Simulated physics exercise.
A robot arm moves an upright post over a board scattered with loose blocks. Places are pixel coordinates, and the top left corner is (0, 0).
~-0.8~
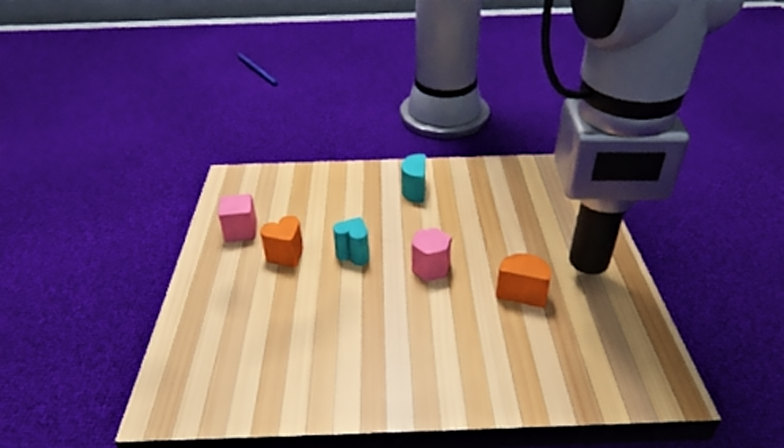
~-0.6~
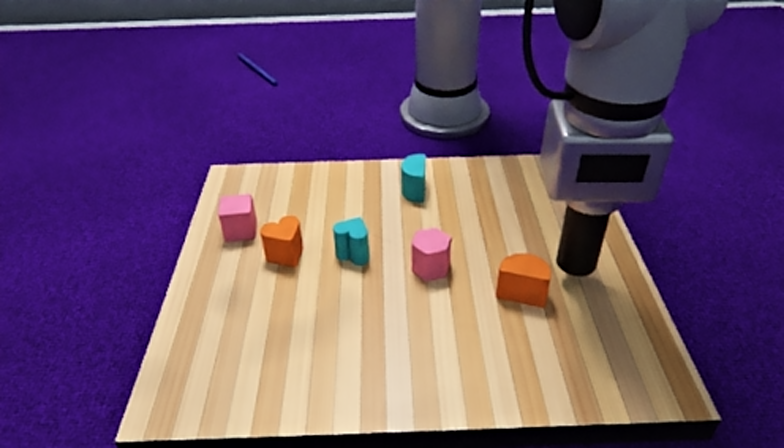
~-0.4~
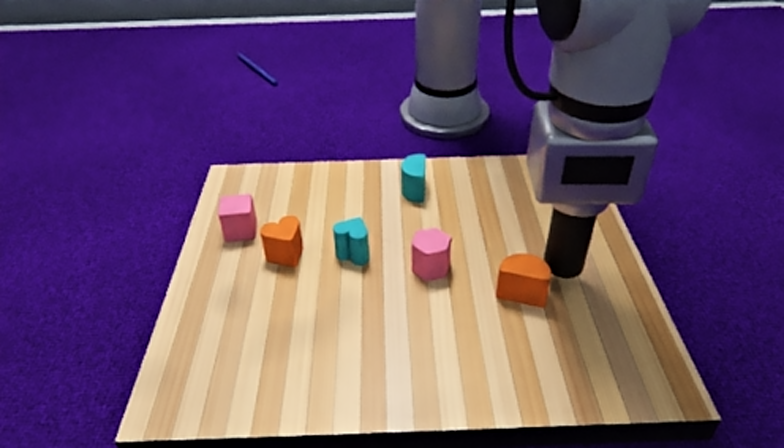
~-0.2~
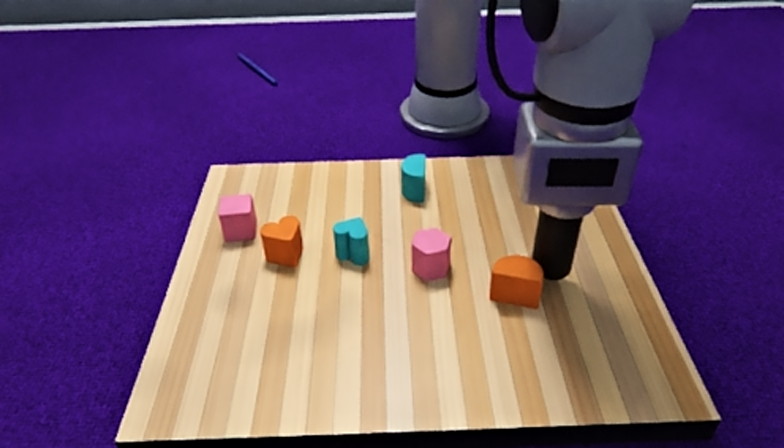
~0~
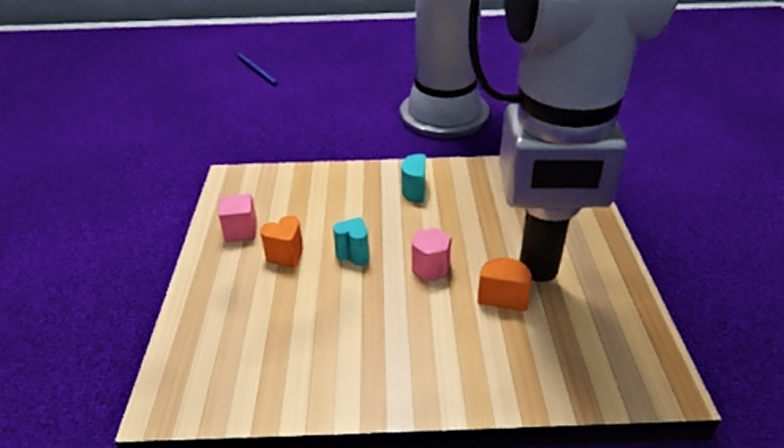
The robot arm moves its black post left and nudges the orange D-shaped block slightly left.
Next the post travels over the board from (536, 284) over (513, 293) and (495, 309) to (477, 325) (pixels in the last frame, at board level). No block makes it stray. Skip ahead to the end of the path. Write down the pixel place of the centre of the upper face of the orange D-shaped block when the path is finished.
It should be at (438, 294) by then.
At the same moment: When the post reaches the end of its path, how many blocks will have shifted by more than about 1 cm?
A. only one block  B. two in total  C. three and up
A - only one block.
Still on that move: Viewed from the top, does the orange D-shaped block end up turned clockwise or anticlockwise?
Looking from above, the answer is clockwise.
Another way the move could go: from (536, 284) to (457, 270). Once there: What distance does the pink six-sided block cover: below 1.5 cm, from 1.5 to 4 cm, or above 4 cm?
Short of 1.5 cm.
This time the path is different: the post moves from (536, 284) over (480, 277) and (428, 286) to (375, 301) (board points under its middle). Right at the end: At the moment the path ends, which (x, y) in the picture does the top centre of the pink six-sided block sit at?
At roughly (406, 237).
What follows on the original path. Halfway along, post at (506, 286); orange D-shaped block at (469, 283), turned 20° clockwise.
At the end, post at (479, 310); pink six-sided block in place; orange D-shaped block at (438, 294), turned 70° clockwise.
